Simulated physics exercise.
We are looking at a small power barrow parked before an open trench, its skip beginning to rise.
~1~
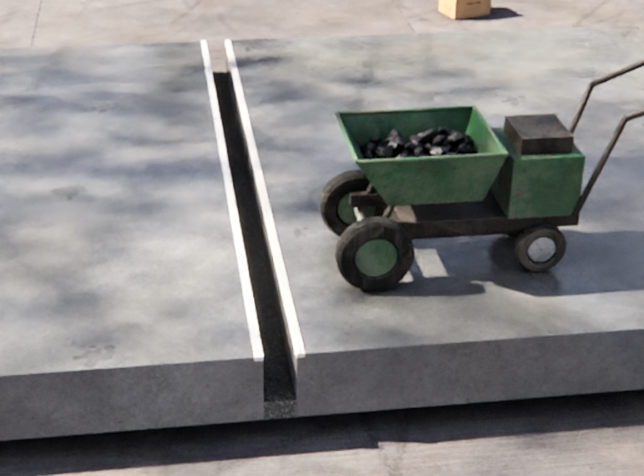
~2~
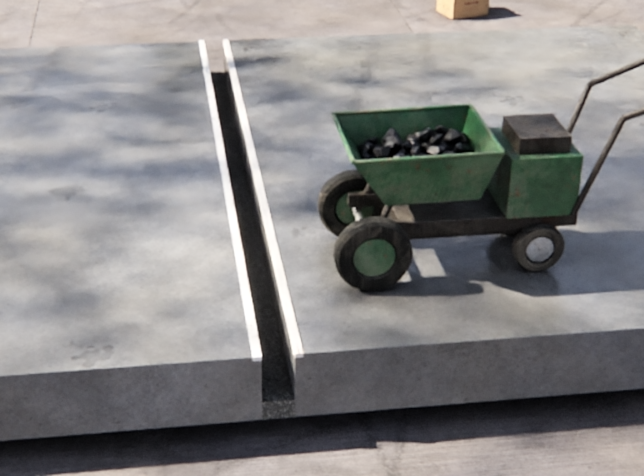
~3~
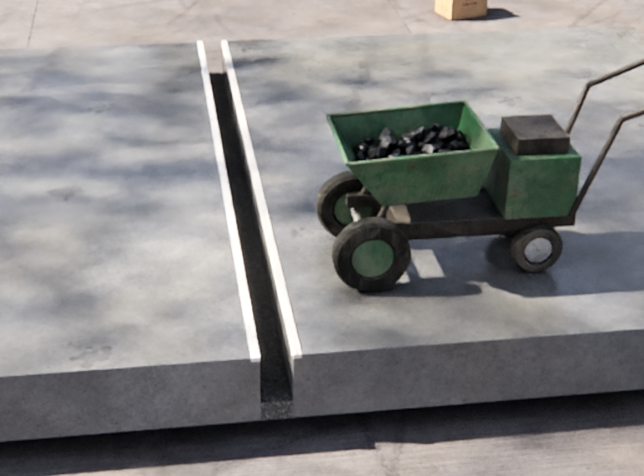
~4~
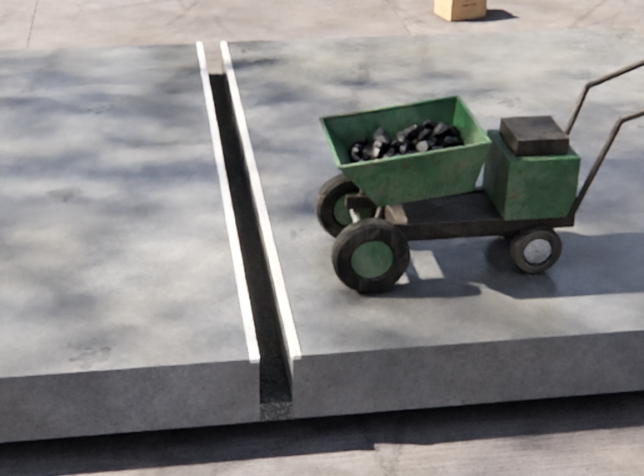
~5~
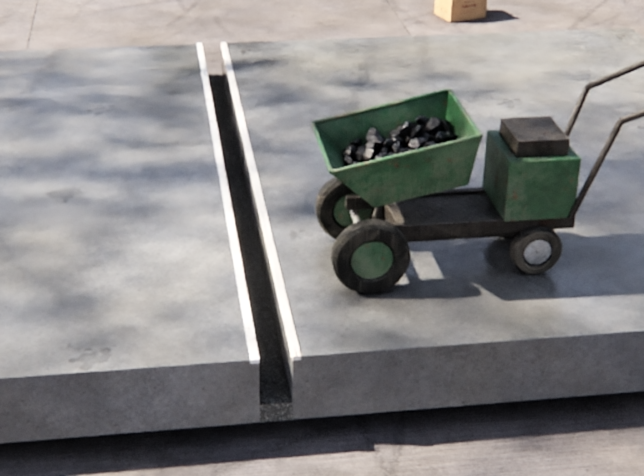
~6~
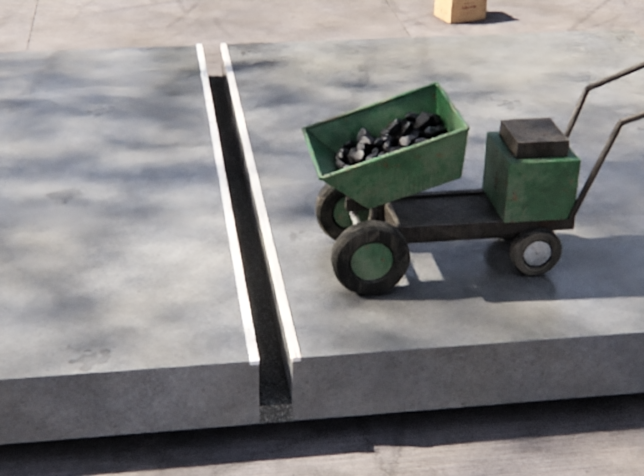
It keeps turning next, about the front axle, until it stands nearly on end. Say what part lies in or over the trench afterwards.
The trench takes in the minor portion of the load.
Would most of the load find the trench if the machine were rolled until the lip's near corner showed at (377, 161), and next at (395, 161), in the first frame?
The bulk; the bulk.
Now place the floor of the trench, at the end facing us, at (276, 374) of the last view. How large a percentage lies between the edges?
About 30 percent.
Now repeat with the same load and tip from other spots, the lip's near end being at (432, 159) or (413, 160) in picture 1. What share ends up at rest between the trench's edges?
That works out to 40 per cent for the first position and 70 per cent for the second.
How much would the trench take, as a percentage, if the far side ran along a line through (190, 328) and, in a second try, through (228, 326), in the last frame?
Roughly 100 % and 70 %.
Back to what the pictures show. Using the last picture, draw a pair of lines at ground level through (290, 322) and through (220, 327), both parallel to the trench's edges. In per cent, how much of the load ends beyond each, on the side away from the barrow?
Around 100 in a hundred for the first, 50 in a hundred for the second.
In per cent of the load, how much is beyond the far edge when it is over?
Estimate: Around 70 per cent.
Just after the last frame, skip tipped steeply; every one in the skip.
A moment on, skip tipped right over; the larger part in the skip; about a tenth in or heaped over the trench; roughly a quarter beyond it; just a few falling.
Further on, skip tipped right over; about a tenth in the skip; roughly a quarter in or heaped over the trench; the larger part beyond it.
When it is over, skip tipped right over; roughly a quarter in or heaped over the trench; roughly two thirds beyond it.
